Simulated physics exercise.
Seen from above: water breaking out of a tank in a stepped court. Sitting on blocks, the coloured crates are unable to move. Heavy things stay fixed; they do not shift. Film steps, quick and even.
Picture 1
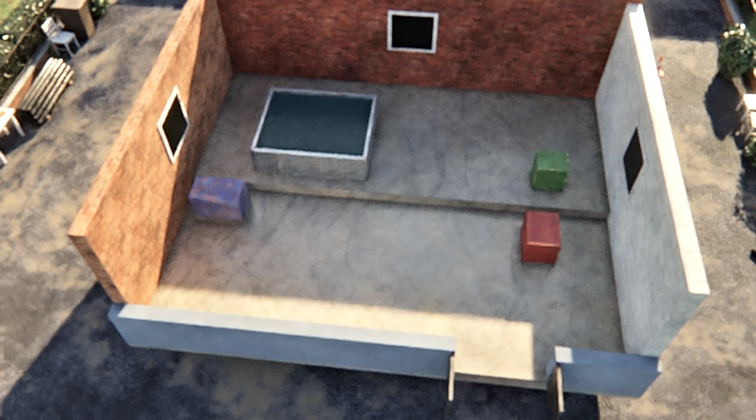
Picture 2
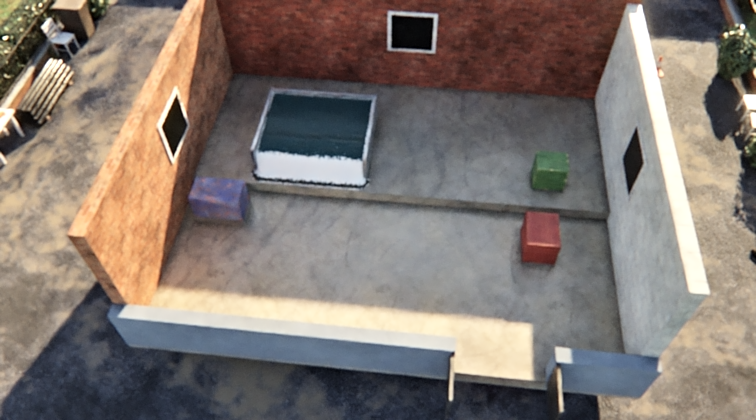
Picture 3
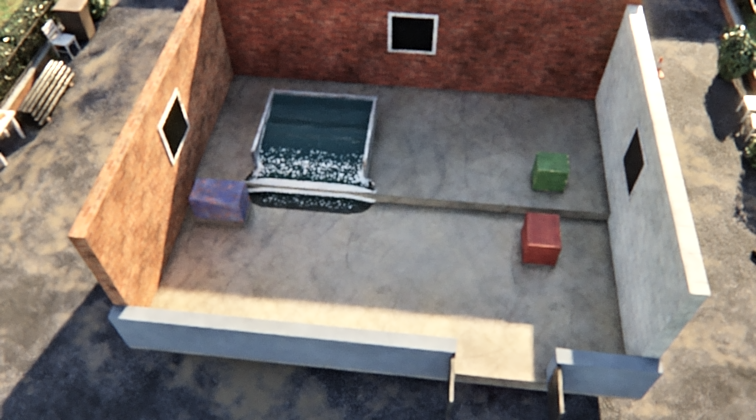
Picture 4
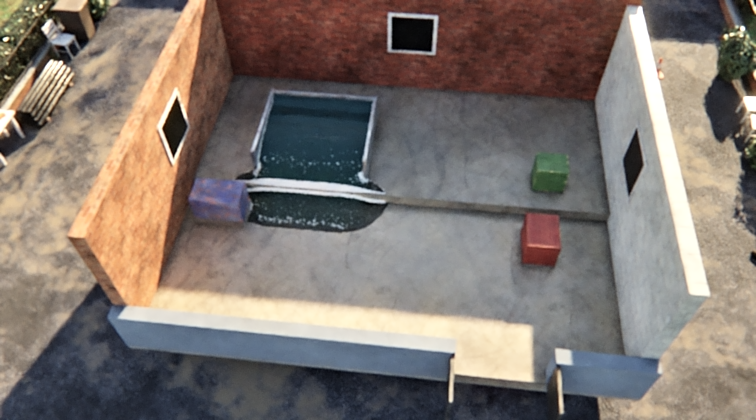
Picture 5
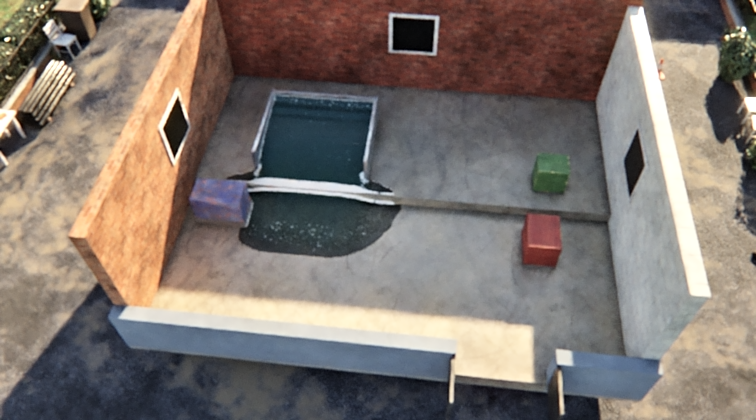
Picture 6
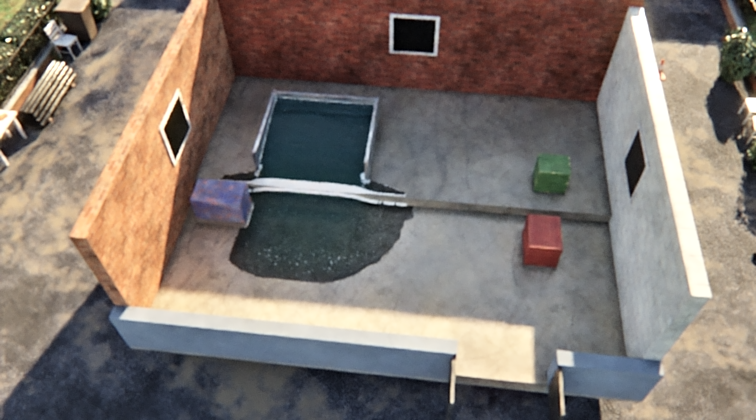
The footage shows a walled, stepped court with purple, green and red crates, where dark water breaks out of a tank, pours over the step and spreads across the lower floor toward the viewer while the crates stay still.
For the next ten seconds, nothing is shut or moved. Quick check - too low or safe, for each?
Green crate safe; blue crate too low; red crate too low.
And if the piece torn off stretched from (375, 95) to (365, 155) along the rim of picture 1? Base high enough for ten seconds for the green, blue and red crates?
In my view the green crate gets reached; as for the blue crate, it is never reached; the red crate gets reached.
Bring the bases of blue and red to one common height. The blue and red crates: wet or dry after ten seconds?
Blue crate drenched, red crate untouched.
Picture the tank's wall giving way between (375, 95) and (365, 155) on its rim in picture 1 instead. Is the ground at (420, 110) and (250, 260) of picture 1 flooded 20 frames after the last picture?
In the order asked: Swamped and left untouched.
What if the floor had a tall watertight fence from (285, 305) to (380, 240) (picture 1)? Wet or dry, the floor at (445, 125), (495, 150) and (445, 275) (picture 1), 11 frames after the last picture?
Taking the three spots in order: Spared, spared, soaked.
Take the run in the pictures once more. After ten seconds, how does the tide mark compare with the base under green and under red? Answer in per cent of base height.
0 and 210 per cent, roughly.
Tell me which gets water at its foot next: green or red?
First to get wet: The red one.
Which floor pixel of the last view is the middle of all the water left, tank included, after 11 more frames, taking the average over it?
Roughly (301, 242) in the last picture.
A moment on, water covers 25 % of the floor; the green crate not reached, the blue crate water round its plinth, the red crate not reached.
Next, water covers 35 % of the floor; the green crate not reached, the blue crate water round its plinth, the red crate not reached.
Then, water covers 40 % of the floor; the green crate not reached, the blue crate water round its plinth, the red crate not reached.
Later, water covers 55 % of the floor; the green crate not reached, the blue crate water round its plinth, the red crate water round its plinth.
In the end, water covers 55 % of the floor; the green crate stayed above the water, the blue crate was topped, the red crate was topped.
